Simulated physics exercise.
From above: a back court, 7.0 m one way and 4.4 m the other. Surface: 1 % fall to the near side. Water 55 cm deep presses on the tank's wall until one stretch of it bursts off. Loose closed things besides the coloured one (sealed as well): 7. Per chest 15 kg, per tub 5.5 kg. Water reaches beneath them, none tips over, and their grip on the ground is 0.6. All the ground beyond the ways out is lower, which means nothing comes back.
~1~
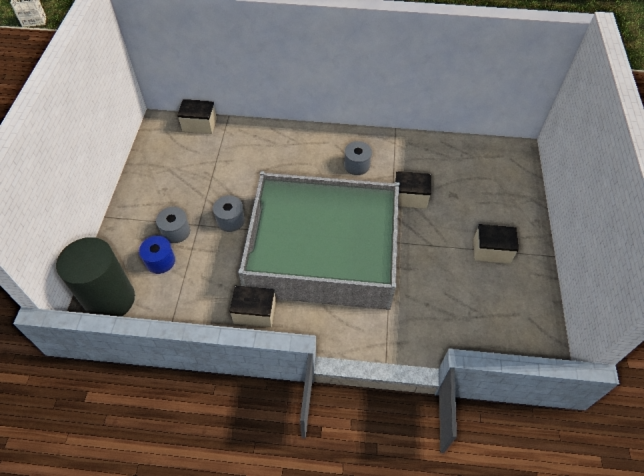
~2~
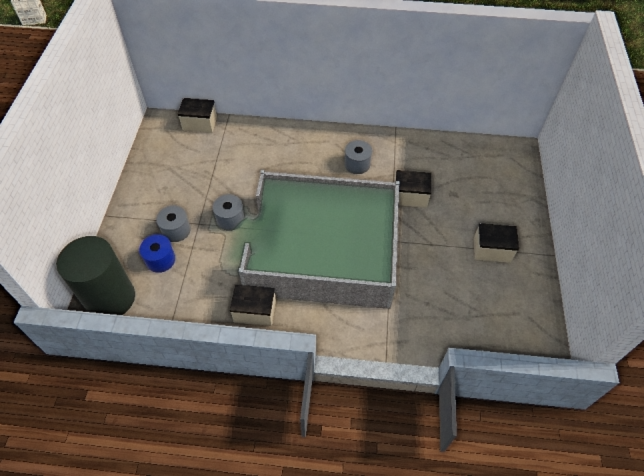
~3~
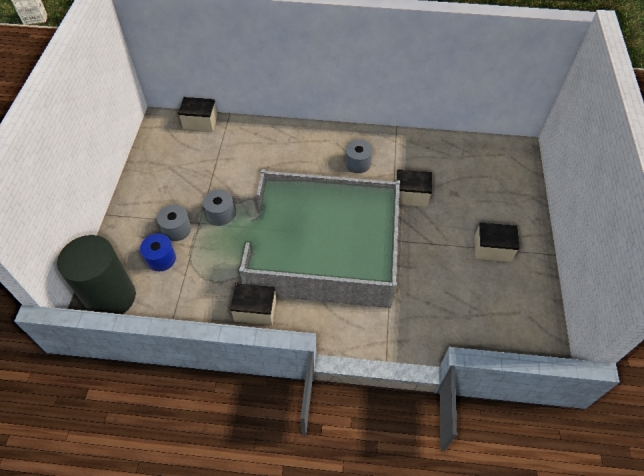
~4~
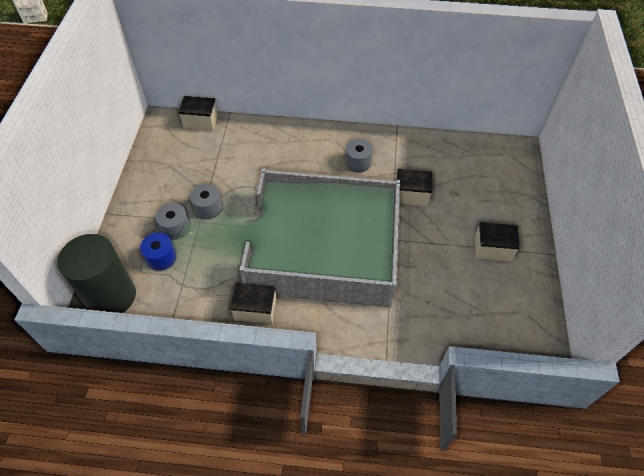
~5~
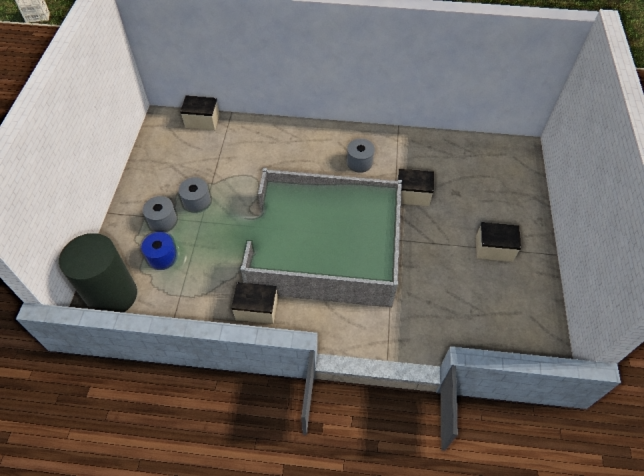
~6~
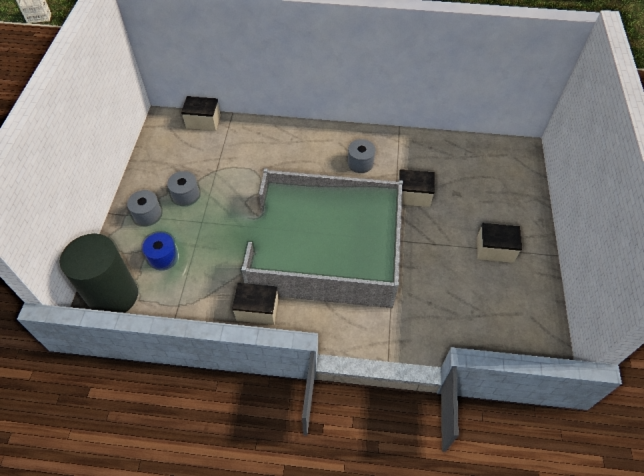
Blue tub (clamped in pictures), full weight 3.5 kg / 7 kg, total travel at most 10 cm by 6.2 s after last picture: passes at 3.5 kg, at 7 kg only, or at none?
To my eye, it moves too far either way.
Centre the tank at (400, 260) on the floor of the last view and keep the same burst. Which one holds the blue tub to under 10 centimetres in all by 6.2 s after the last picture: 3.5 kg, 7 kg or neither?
In that case, simply put, both options fail.
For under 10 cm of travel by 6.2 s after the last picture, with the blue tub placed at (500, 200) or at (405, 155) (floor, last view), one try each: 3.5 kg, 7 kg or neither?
At the first place the small mass does it, and at the second nothing works.
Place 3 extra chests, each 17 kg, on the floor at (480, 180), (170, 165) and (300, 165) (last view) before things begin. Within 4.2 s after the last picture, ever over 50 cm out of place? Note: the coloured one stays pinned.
In that order: Not as far, then farther, then not as far.
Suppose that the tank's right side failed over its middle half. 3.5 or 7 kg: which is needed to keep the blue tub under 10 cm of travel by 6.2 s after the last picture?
With that failure, the small mass keeps it.
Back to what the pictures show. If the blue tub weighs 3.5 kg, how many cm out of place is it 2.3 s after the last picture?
Shift: Roughly 80 cm.
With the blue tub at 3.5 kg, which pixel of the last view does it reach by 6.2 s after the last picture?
Around (131, 195).
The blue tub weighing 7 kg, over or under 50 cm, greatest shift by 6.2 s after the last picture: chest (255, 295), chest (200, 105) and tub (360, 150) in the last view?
Above, above, below.
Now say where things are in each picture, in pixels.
The blue tub at (155, 249) rests on the ground; water covers 3.4 m2; 0 of 8 have shifted, in the first picture.
The blue tub at (155, 247) rests on the ground; water covers 3.8 m2; 0 of 8 have shifted, in the second picture.
The blue tub at (156, 246), on the bottom; water covers 4.4 m2; 1 of 8 have shifted, in the third picture.
The blue tub at (156, 245), on the bottom; water covers 5.0 m2; 1 of 8 have shifted, in the fourth picture.
The blue tub at (157, 245), on the bottom; water covers 5.7 m2; 2 of 8 have shifted, in the fifth picture.
The blue tub at (158, 245), on the bottom; water covers 6.7 m2; 2 of 8 have shifted, in the sixth picture.
Then, 0.6 s after the last picture the blue tub would be 88 cm from its start with 3.5 kg and 80 cm from its start with 7 kg; 12 cm of water round it then.
Then, 2.3 s after the last picture the blue tub would be 88 cm from its start with 3.5 kg and 89 cm from its start with 7 kg; 23 cm of water round it then.
Then, 4.2 s after the last picture the blue tub would be 83 cm from its start with 3.5 kg and 86 cm from its start with 7 kg; 17 cm of water round it then.
Then, 6.2 s after the last picture the blue tub would be 99 cm from its start with 3.5 kg and 121 cm from its start with 7 kg; 11 cm of water round it then.
